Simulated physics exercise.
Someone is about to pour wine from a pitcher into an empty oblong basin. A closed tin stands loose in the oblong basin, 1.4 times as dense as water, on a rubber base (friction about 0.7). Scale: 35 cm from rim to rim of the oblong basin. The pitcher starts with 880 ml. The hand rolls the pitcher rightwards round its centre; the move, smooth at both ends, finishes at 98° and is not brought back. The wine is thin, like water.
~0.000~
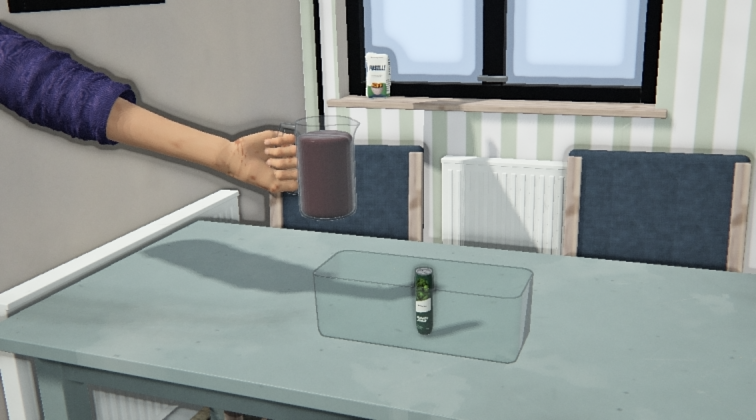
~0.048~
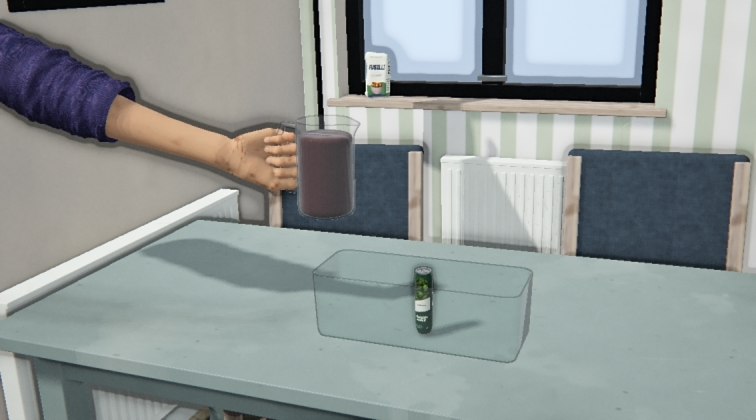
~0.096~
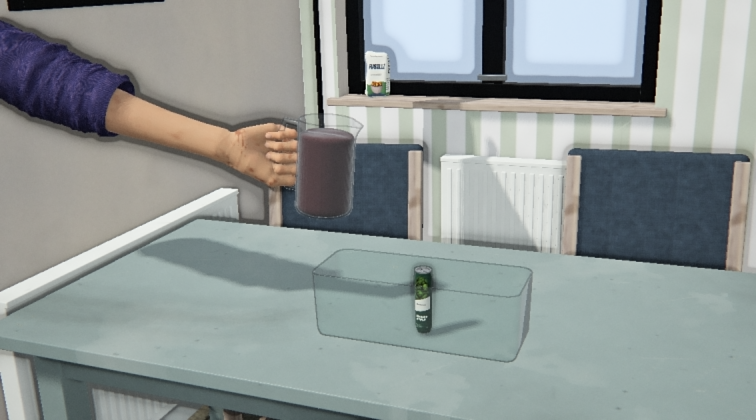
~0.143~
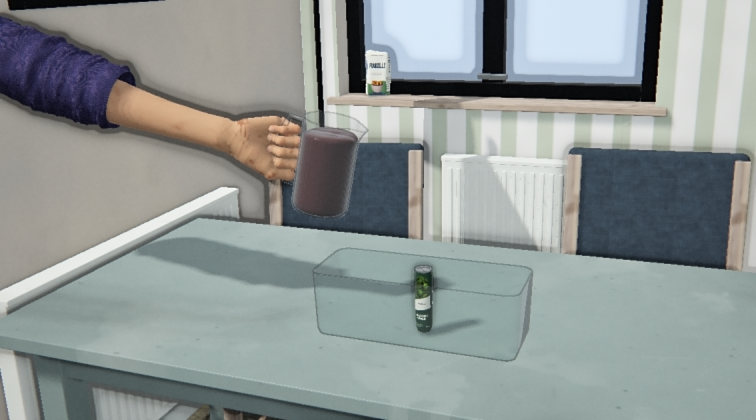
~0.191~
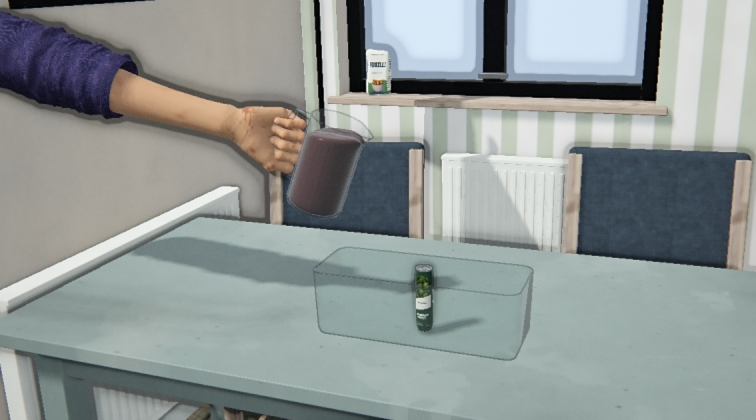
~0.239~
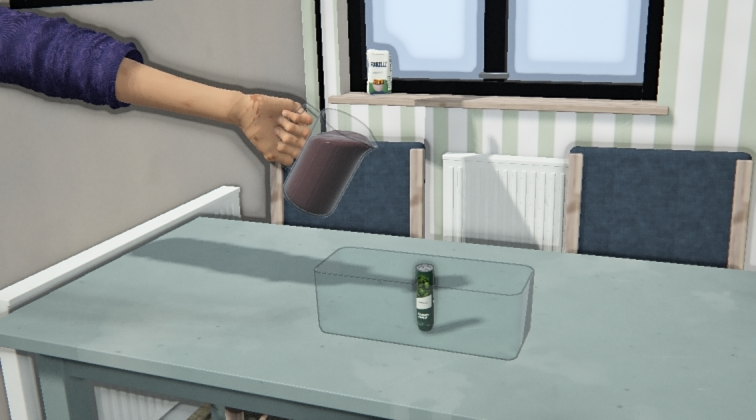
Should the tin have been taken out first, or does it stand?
The tin topples.
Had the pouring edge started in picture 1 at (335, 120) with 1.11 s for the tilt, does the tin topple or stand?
Then it keeps standing.
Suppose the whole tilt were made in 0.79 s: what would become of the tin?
Then it topples.
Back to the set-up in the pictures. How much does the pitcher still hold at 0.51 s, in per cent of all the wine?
Some 76 per cent.
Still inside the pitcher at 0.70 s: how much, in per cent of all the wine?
Some 40 per cent.
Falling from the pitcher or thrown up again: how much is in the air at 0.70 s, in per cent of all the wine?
About 22 per cent.
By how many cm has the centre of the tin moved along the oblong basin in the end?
About 7.5 cm.
By 0.51 s the tilt is 89° and 77 per cent is still to pour; the tin stands where it began.
By 0.70 s the tilt is 98° and 41 per cent is still to pour; the tin leans 4°.
By 0.91 s the tilt is 98° and 16 per cent is still to pour; the tin lies on its side.
By 1.13 s the tilt is 98° and 6 per cent is still to pour; the tin lies on its side.
At rest the tin lies on its side.
